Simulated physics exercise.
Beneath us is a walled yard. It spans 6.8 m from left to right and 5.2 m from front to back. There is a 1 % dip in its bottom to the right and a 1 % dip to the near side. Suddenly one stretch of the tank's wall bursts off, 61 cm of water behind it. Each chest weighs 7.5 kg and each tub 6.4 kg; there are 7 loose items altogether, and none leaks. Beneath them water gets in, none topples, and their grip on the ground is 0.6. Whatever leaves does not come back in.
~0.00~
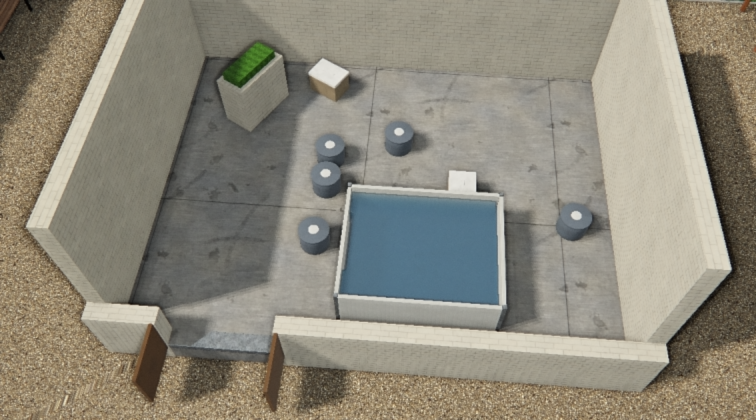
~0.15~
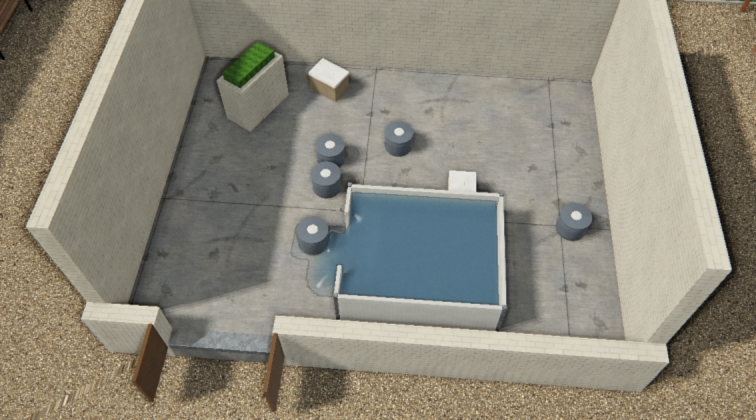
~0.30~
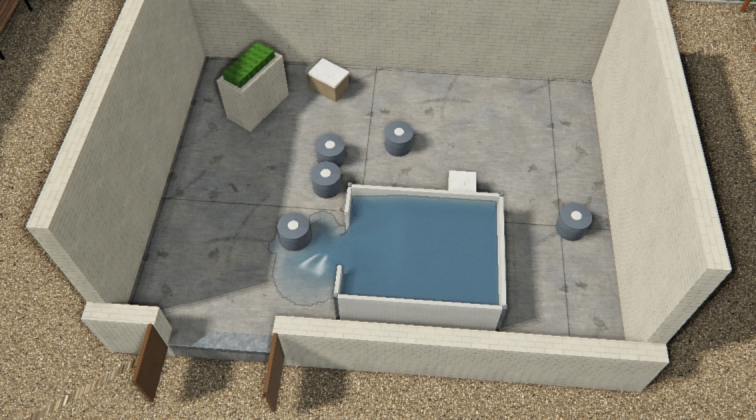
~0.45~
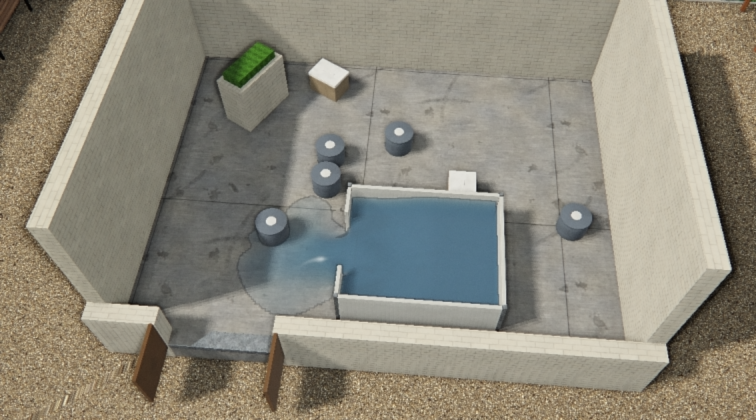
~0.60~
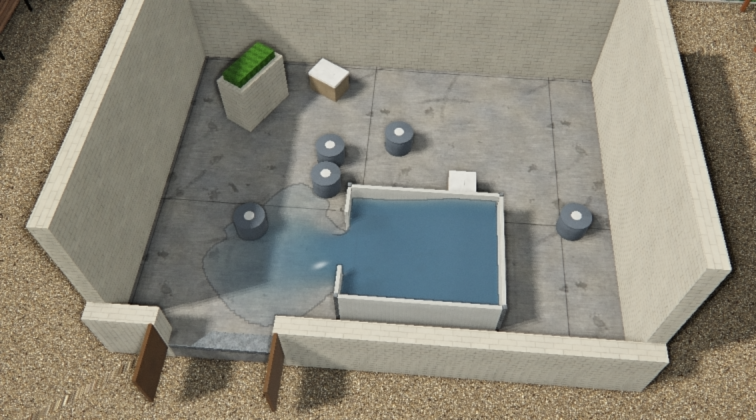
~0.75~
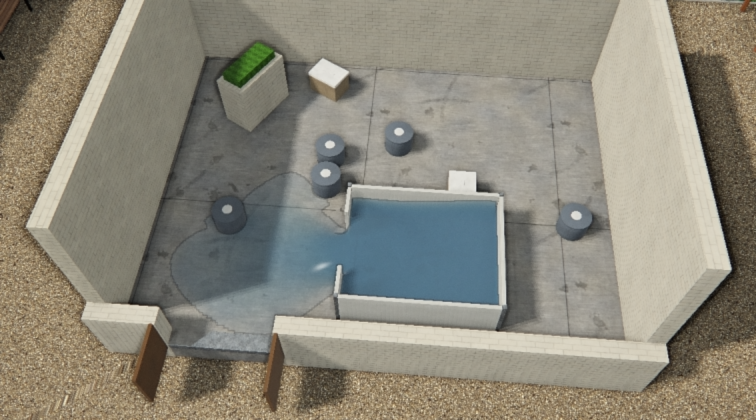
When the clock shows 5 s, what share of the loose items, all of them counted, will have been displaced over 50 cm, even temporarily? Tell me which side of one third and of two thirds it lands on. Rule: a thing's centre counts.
Lower band.
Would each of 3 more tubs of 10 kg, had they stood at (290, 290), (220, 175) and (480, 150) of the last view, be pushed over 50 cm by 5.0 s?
Outcome: Breaks the threshold first, breaks the threshold next, stays within last.
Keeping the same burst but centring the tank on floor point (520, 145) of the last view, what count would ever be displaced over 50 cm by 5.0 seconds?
5.
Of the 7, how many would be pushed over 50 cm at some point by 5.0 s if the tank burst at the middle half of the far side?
Then it comes to 4.
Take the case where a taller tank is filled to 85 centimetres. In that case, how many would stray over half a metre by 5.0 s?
Then 3 of them.
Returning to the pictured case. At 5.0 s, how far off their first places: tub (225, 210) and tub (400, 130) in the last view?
Taking them in turn, I get 350 cm for the first and 0 cm for the second.
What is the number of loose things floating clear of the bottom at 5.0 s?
1.
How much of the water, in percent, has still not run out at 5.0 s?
Some 86 per cent remains.
After 1.1 s 1 of 7 are over 50 cm from their spots; 0 afloat.
After 2.2 s 1 of 7 are over 50 cm from their spots; 1 afloat.
After 3.5 s 1 of 7 are over 50 cm from their spots; 1 afloat.
After 5.0 s 2 of 7 are over 50 cm from their spots, and 2 have been at some point; 1 afloat.
